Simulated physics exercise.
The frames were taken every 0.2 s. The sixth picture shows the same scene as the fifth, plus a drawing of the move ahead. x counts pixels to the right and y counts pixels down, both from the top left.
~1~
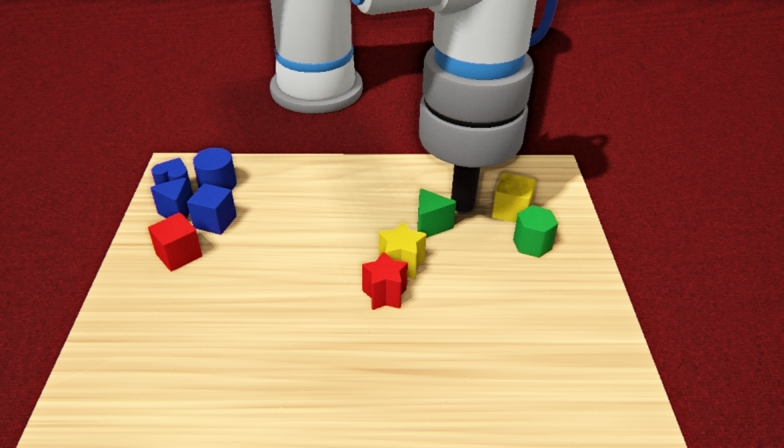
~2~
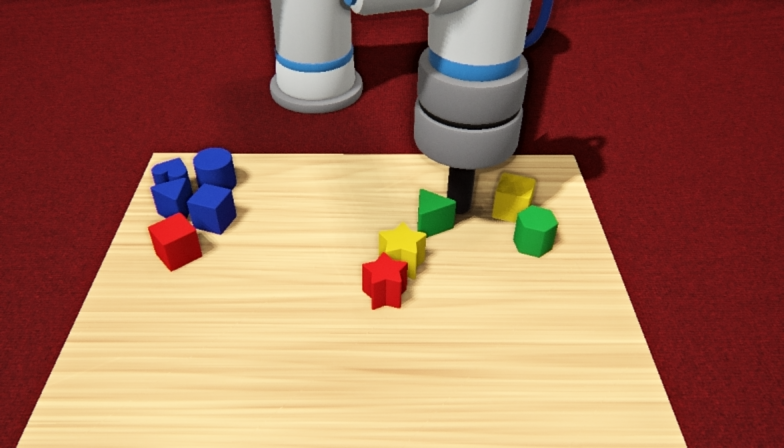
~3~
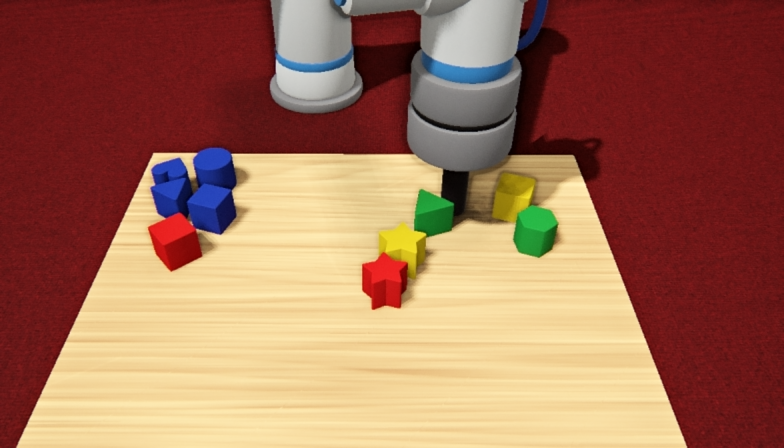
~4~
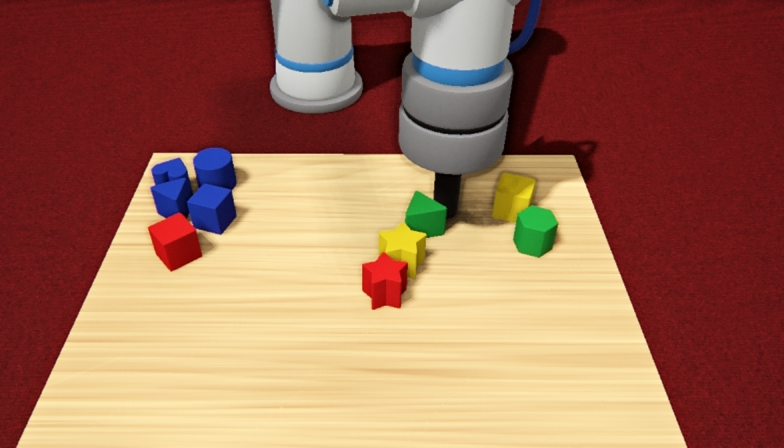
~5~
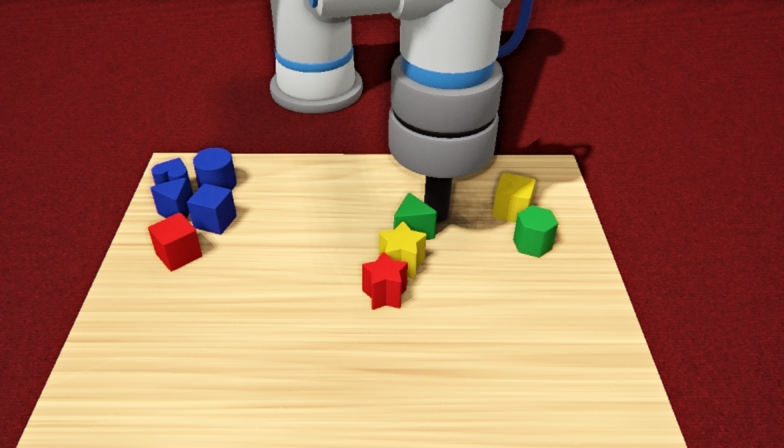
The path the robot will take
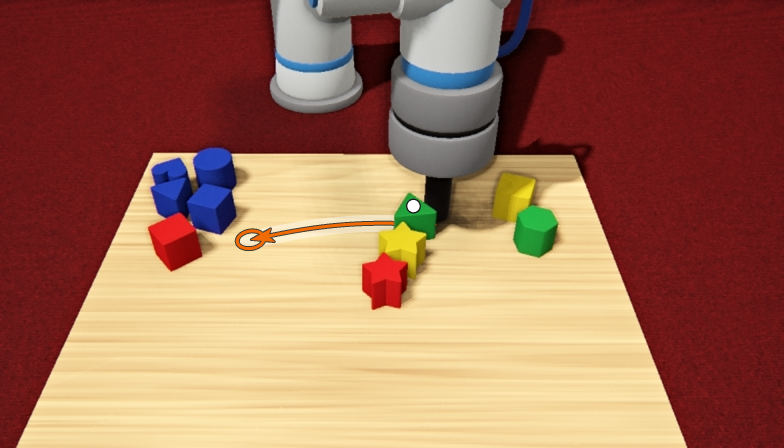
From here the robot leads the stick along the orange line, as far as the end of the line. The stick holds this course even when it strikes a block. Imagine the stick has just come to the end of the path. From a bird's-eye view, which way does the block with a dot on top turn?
It makes a counterclockwise turn.
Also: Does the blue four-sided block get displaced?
Going by the path, no.
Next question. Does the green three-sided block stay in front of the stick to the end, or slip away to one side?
It is off to the side or behind.
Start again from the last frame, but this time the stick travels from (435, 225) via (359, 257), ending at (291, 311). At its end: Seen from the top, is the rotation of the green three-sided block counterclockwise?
My answer is no.
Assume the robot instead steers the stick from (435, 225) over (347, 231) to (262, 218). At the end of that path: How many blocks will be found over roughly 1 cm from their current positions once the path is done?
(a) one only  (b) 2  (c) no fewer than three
Option a.
Path on the board, from (435, 225) over (374, 223) and (313, 228) to (251, 240); the dot is on the green three-sided block.
What follows on the original path. One third of the way, stick at (373, 214); green three-sided block at (374, 214), turned 50° anticlockwise.
Two thirds of the way, stick at (311, 219); green three-sided block at (373, 214), turned 50° anticlockwise.
At the end, stick at (249, 230); blue four-sided block in place; green three-sided block at (373, 214), turned 50° anticlockwise.
